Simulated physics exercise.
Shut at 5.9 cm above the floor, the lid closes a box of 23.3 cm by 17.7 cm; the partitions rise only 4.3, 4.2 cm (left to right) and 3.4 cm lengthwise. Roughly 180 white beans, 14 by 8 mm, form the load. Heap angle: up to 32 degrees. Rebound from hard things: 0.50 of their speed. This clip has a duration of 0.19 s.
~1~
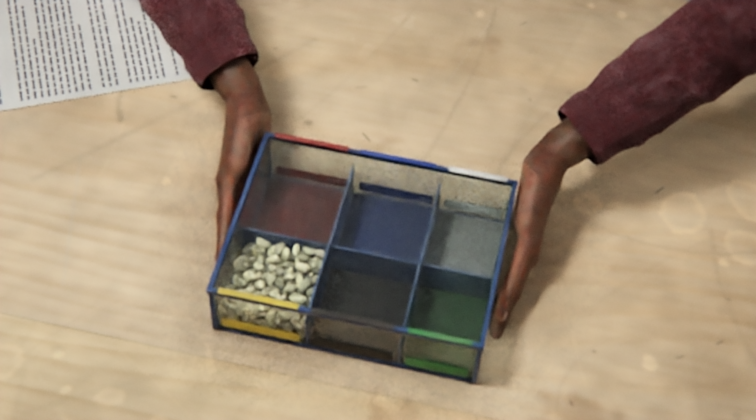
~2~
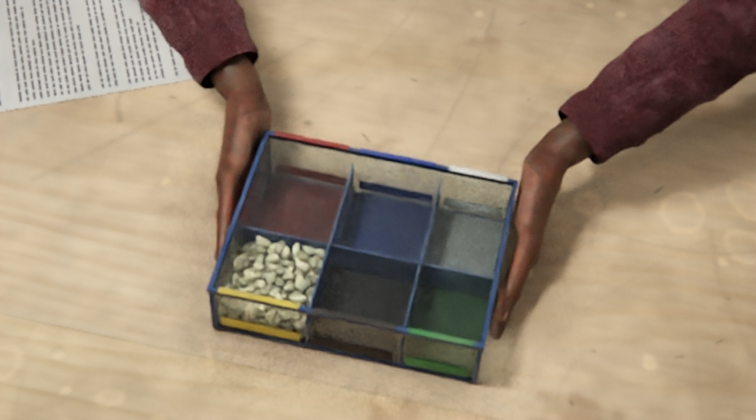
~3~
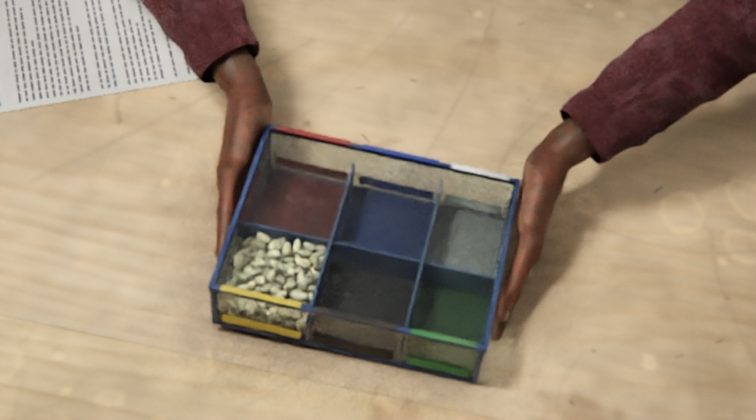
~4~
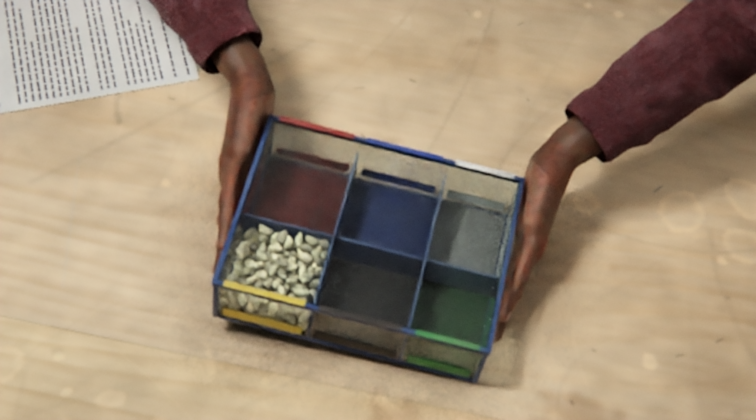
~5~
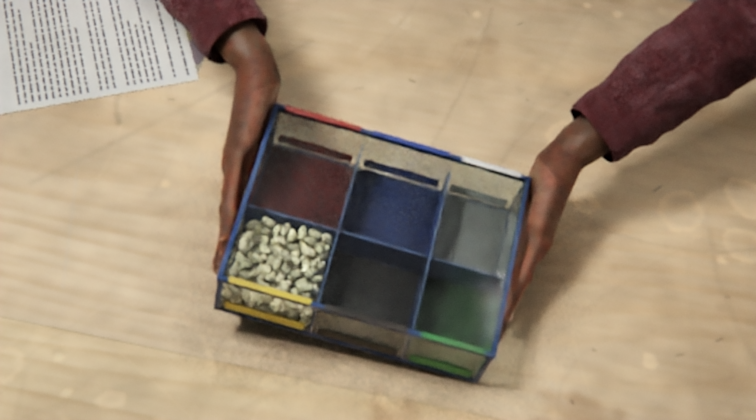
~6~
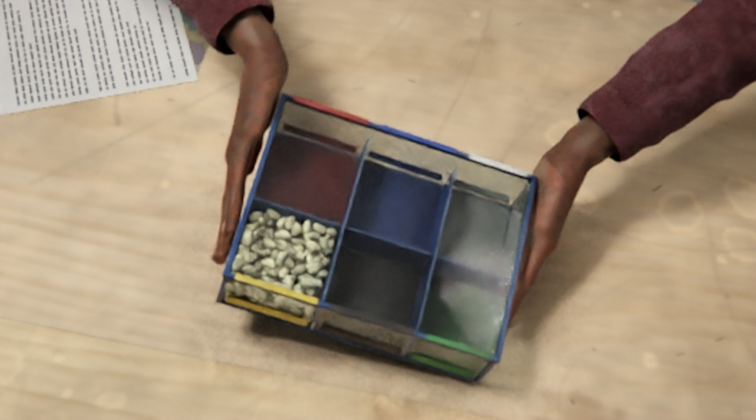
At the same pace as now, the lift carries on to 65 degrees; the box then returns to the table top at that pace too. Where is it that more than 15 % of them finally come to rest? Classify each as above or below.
Classification: Red below, blue below, green below, yellow above, white below, black below.
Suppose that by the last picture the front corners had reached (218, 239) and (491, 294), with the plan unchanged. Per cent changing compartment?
My guess is close to 30 per cent.
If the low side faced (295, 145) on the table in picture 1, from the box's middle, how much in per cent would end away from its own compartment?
About 20 per cent.
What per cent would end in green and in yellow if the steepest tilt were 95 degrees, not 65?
The green compartment would hold 5 per cent, the yellow one 85 per cent.
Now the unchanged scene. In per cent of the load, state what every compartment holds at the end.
The red one ends with 0, blue 0, green 0, yellow 90, white 0 and black 10 per cent.
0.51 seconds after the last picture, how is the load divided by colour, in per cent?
In per cent: Red 0; blue 0; green 0; yellow 95; white 0; black 5.
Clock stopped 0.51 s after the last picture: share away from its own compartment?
Roughly 5 in a hundred.
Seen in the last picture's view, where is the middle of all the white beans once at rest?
My guess is close to (288, 304).
Then, 0.51 s after the last picture, tilt 64 degrees; yellow 95 %, black 5 %.
Then, 0.85 s after the last picture, tilt 27 degrees; yellow 90 %, black 10 %.
Then, 1.29 s after the last picture, tilt 0 degrees; yellow 90 %, black 10 %.
In the end, red 0 %, blue 0 %, green 0 %, yellow 90 %, white 0 %, black 10 %.
